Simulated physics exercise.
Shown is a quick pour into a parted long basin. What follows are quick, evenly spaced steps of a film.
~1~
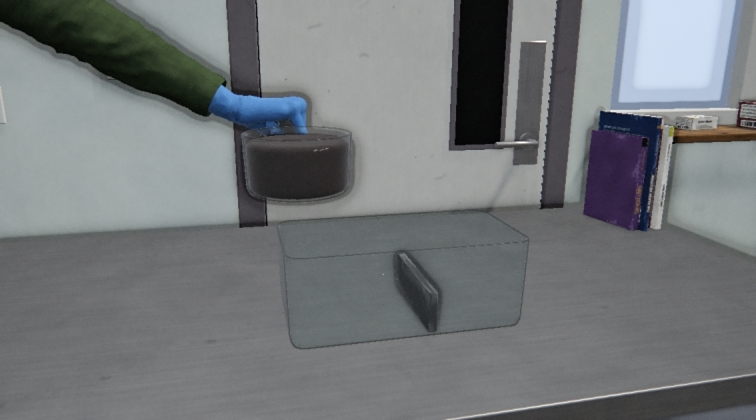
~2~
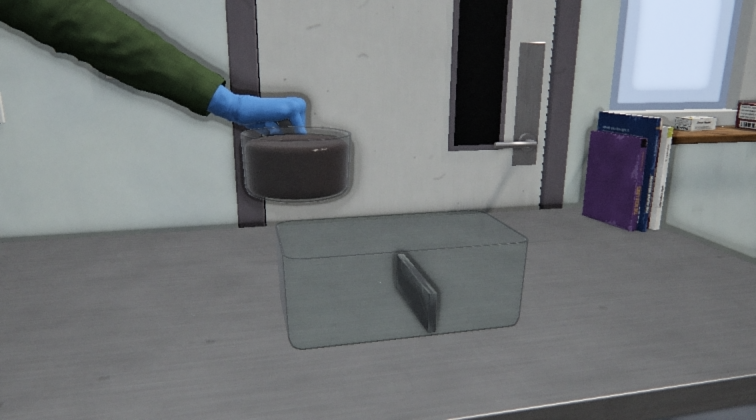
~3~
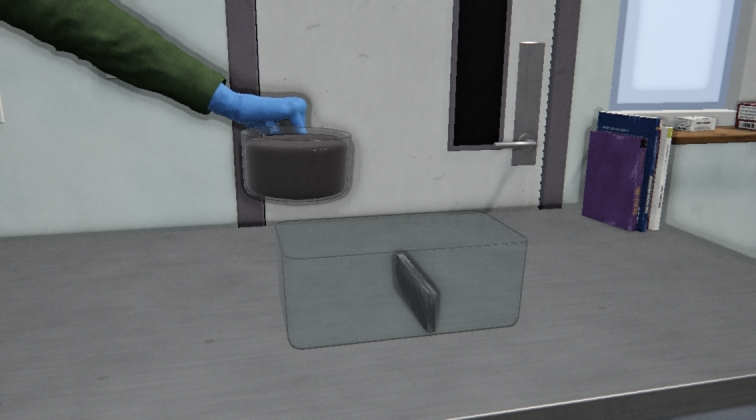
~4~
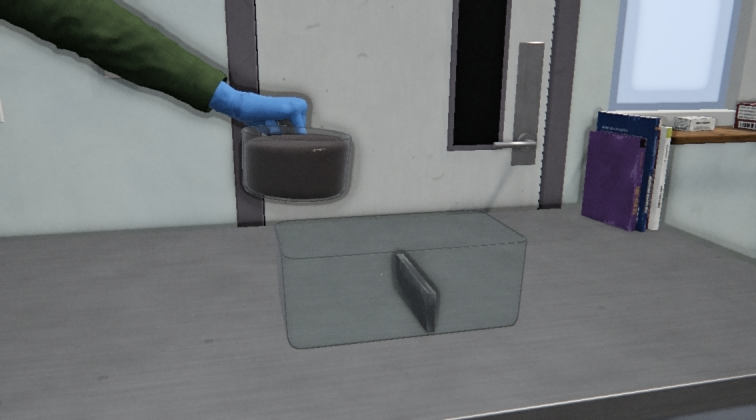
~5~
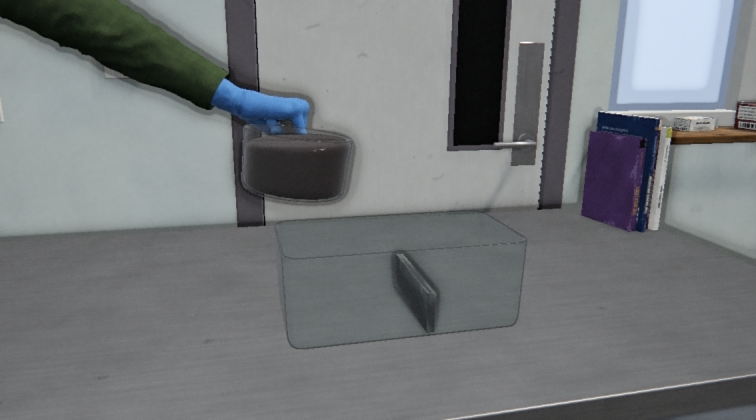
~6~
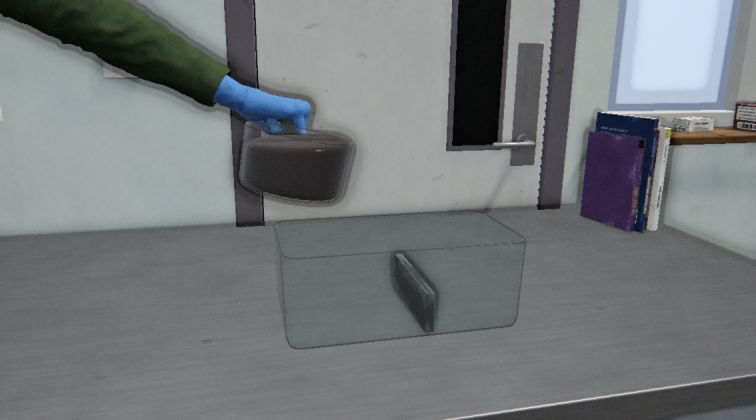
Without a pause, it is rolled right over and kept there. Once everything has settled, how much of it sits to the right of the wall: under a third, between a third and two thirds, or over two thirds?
Under a third.
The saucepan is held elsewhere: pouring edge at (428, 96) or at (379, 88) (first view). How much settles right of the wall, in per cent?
The first start gives some 90 %, the second some 75 %.
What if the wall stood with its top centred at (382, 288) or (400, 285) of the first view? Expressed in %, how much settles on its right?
In turn some 75 and 50 in a hundred.
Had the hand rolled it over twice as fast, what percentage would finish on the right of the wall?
About 0 per cent would end up there.
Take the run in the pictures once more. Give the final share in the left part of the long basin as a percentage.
Share approx. 90 per cent.
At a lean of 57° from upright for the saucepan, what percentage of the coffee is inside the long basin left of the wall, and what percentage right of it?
On the left 15 per cent, on the right 0 per cent.
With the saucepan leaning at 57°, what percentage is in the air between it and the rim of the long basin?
Near 20 in a hundred.
A moment on, the saucepan is tipped part way and 63 per cent is still to pour, 16 is left of the wall and 0 right of it.
Next, the saucepan is tipped on its side and 17 per cent is still to pour, 68 is left of the wall and 7 right of it.
Then the saucepan is tipped on its side and 3 per cent is still to pour, 88 is left of the wall and 8 right of it.
Later the saucepan is tipped on its side and 1 per cent is still to pour, 91 is left of the wall and 8 right of it.
Finally, 92 per cent lies left of the wall, 8 right of it and 0 outside.
